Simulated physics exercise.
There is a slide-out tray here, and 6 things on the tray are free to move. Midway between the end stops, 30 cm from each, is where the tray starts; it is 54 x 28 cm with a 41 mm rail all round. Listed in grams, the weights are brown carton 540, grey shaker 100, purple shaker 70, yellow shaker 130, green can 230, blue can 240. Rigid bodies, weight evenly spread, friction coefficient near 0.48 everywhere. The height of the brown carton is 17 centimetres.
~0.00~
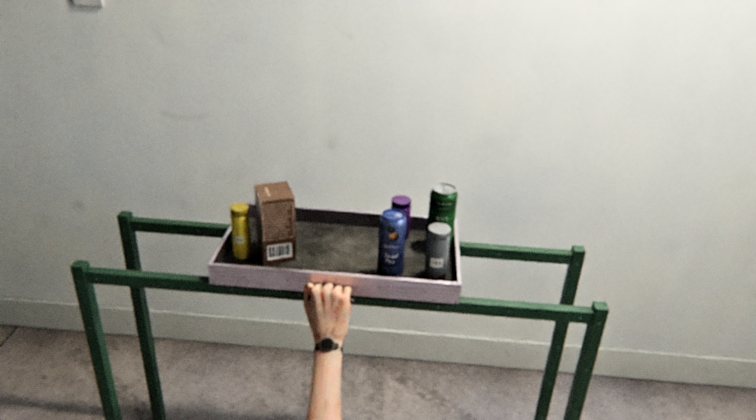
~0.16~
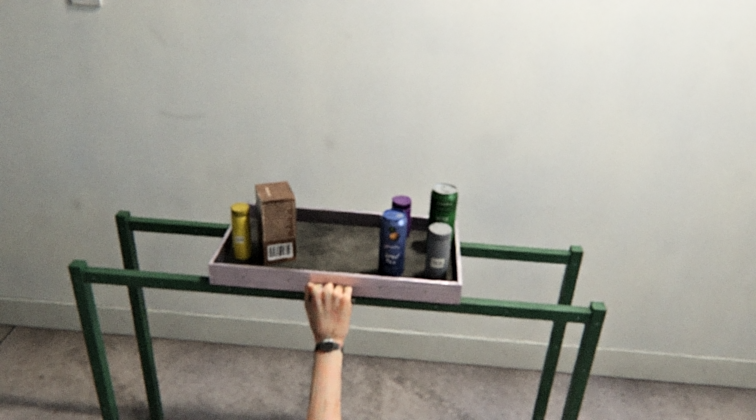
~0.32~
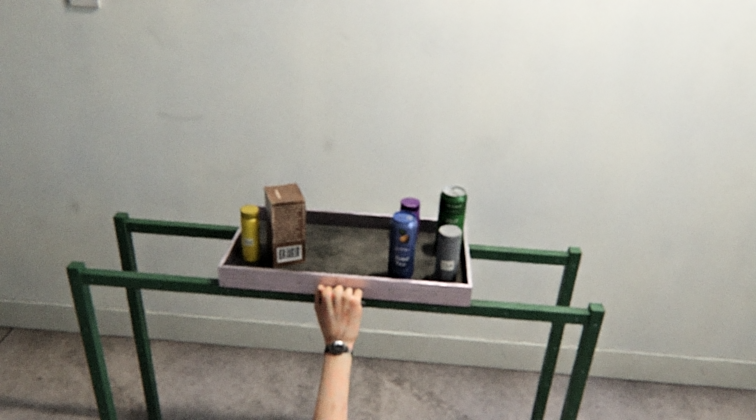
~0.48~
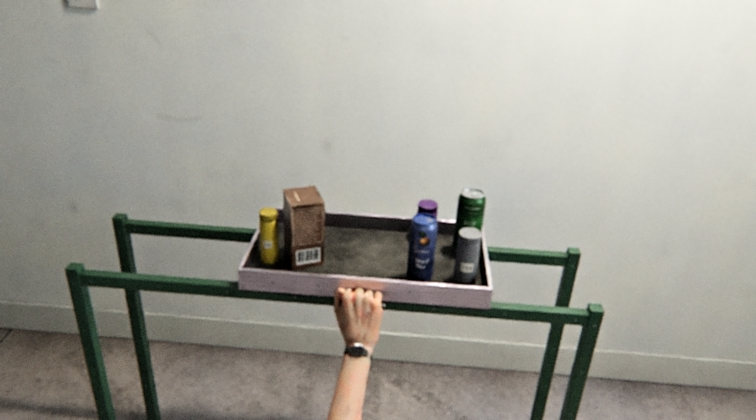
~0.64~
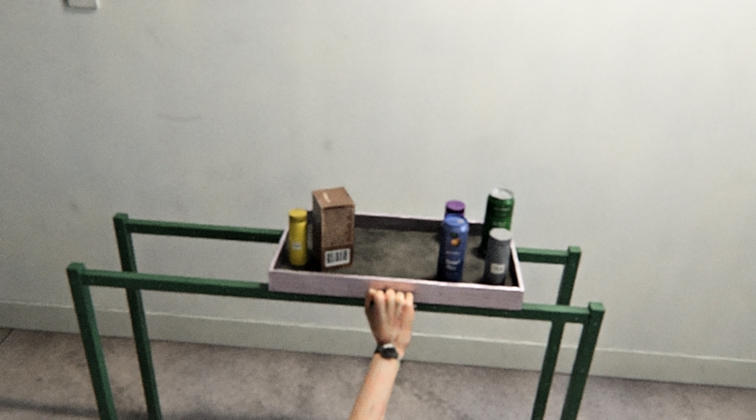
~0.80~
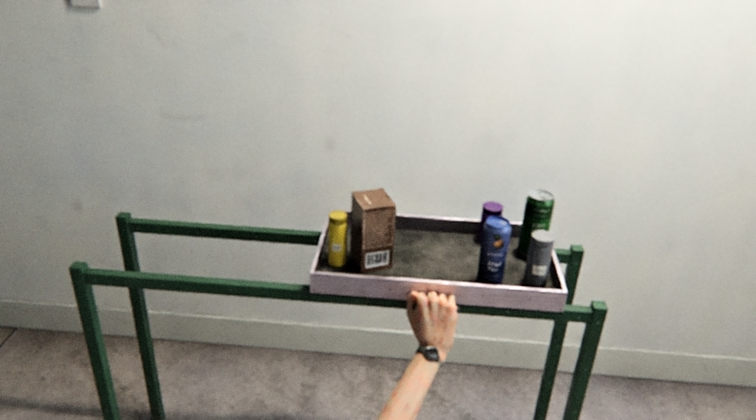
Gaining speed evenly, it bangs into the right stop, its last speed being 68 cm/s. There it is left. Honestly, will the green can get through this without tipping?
Yes. Still up.
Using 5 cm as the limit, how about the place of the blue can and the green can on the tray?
As for the blue can, it winds up somewhere else, and the green can remains where it was.
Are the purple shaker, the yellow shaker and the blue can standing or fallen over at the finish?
In the last frame the purple shaker remains up, the yellow shaker does not stay up and the blue can does not stay up.
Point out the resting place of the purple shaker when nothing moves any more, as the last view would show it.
Roughly at (534, 227) in the last picture.
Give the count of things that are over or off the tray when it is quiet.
My answer is 3.
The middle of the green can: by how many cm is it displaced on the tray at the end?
Start to finish, roughly 0 cm.
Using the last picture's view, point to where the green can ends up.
It stops at about (564, 227).
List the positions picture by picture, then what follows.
In the first picture, tray midway; green can (441, 219); brown carton (275, 223).
In the second picture, tray 1 cm right; yellow shaker (242, 231).
In the third picture, tray 3 cm right; blue can (402, 248); brown carton (285, 225).
In the fourth picture, tray 8 cm right; grey shaker (467, 258).
In the fifth picture, tray 14 cm right; yellow shaker (298, 237); blue can (452, 251).
In the sixth picture, tray 23 cm right; green can (536, 226); brown carton (372, 230).
Around 1.00 s, tray 30 cm right; green can at 10° to upright near (571, 226); yellow shaker at 20° to upright; blue can at 13° to upright.
Around 1.20 s, tray 30 cm right; green can at 5° to upright near (561, 226); blue can at 37° to upright; yellow shaker at 38° to upright.
Around 1.60 s, tray 30 cm right; blue can at 73° to upright; yellow shaker on its side; grey shaker at 41° to upright.
Finally (2.5 s), on their side or leaning hard on the tray, grey shaker, yellow shaker and blue can; the other 3 still in place (within 5 cm). In the last view, green can near (564, 227).
